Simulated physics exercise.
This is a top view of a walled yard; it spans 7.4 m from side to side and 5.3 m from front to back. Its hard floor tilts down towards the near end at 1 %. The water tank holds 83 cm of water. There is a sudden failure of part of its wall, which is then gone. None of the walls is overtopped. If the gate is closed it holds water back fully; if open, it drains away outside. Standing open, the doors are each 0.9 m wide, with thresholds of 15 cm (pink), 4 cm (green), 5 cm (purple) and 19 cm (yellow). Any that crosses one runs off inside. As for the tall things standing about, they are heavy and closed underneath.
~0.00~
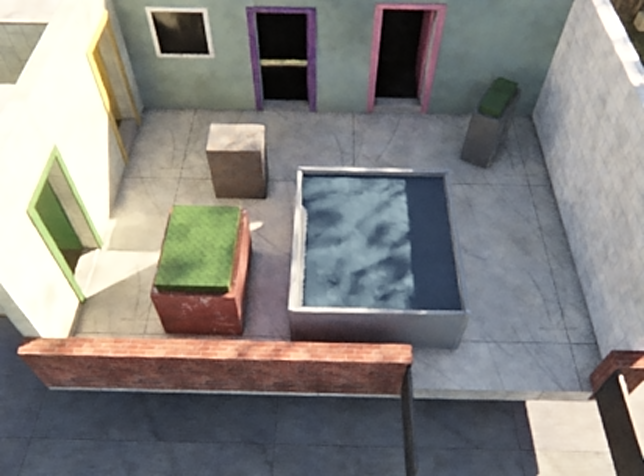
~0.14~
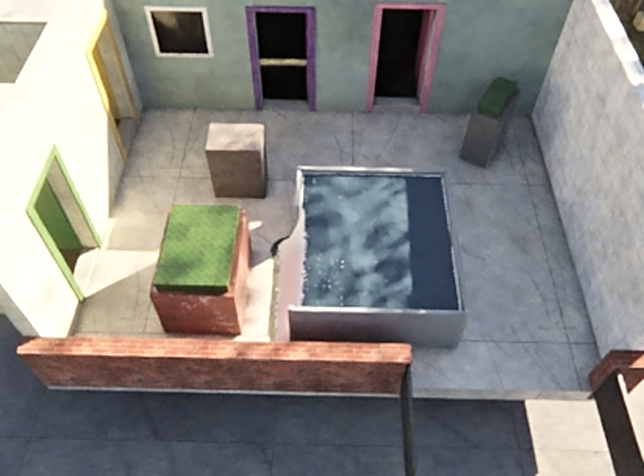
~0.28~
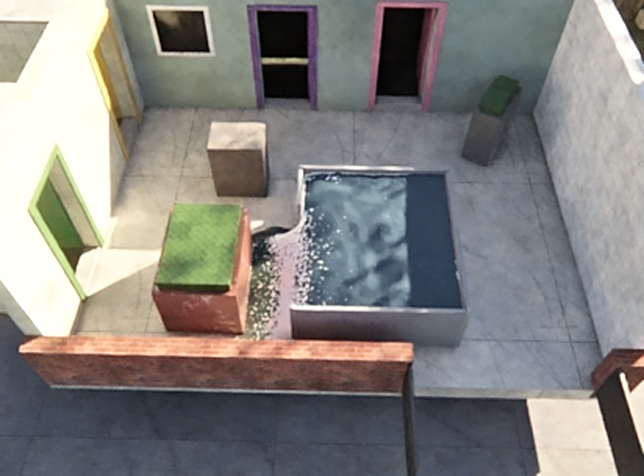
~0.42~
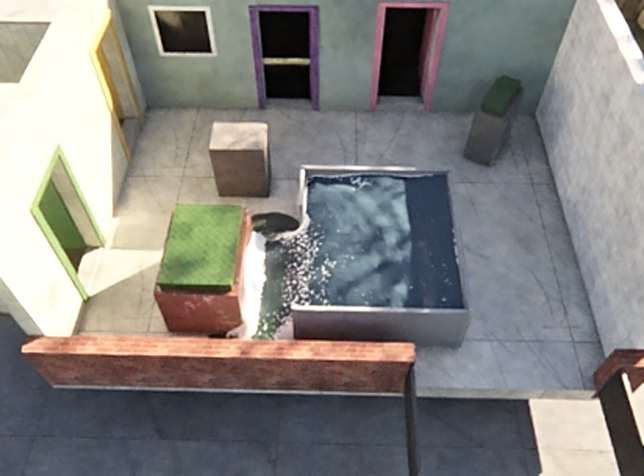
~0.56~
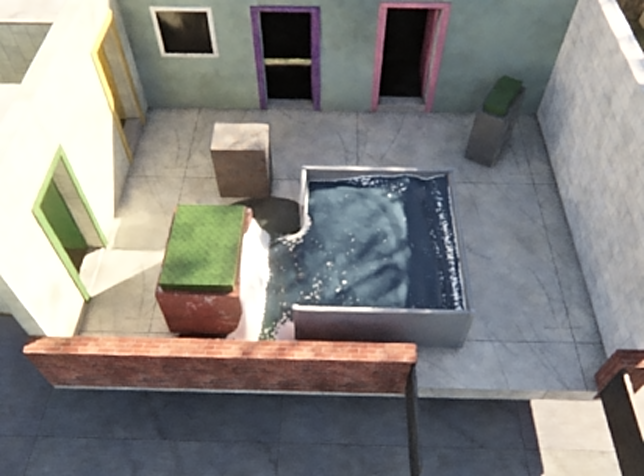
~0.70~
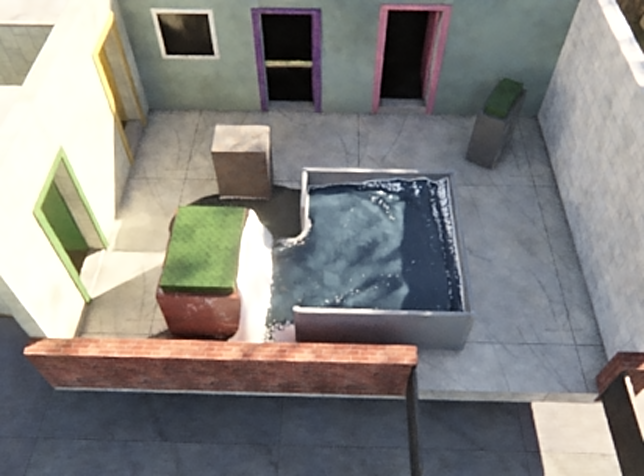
The clip shows a walled yard from above, where part of a full water tank's left side gives way and water pours out, spreading across the floor around a red, green-topped block and toward a smaller block behind.
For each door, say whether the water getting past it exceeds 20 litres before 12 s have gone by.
By that time: The pink door stays at or below 20 litres; the green door exceeds 20 litres; the purple door exceeds 20 litres; the yellow door stays at or below 20 litres.
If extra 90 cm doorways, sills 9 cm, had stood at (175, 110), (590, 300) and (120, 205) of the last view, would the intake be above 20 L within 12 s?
Result in order - more than that, not enough, more than that.
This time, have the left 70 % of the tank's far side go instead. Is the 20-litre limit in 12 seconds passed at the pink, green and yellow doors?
Then: Pink above, green past it, yellow over.
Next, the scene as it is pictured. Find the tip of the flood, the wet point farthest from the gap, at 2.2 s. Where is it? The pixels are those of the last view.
At about (149, 111).
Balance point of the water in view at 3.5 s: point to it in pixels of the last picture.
Around (296, 255) in the last picture.
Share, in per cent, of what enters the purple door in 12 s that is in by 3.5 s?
Some 50 in a hundred.
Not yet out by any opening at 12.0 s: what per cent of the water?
I'd put it at some 76 percent still there.
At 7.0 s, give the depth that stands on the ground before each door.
Measured in centimetres, the pink door gives 5, the green door 8, the purple door 6 and the yellow door 14.
After 1.4 s water covers 25 % of the floor and is deepest (72 cm) near (267, 368); pink door not reached, green door not reached, purple door not reached, yellow door 5 cm at the sill, 0 L in.
After 2.2 s water covers 50 % of the floor and is deepest (61 cm) near (84, 364); pink door not reached, green door 14 cm at the sill, 9 L in, purple door 3 cm at the sill, 7 L in, yellow door 8 cm at the sill, 0 L in.
After 3.5 s water covers 65 % of the floor and is deepest (34 cm) near (84, 364); pink door 8 cm at the sill, 0 L in, green door 11 cm at the sill, 49 L in, purple door 6 cm at the sill, 84 L in, yellow door 12 cm at the sill, 0 L in.
After 7.0 s water covers 95 % of the floor and is deepest (24 cm) near (461, 116); pink door 5 cm at the sill, 0 L in, green door 8 cm at the sill, 97 L in, purple door 6 cm at the sill, 156 L in, yellow door 14 cm at the sill, 0 L in.
After 12.0 s water covers 100 % of the floor and is deepest (16 cm) near (84, 364); pink door 8 cm at the sill, 0 L in, green door 9 cm at the sill, 147 L in, purple door 7 cm at the sill, 173 L in, yellow door 10 cm at the sill, 0 L in.
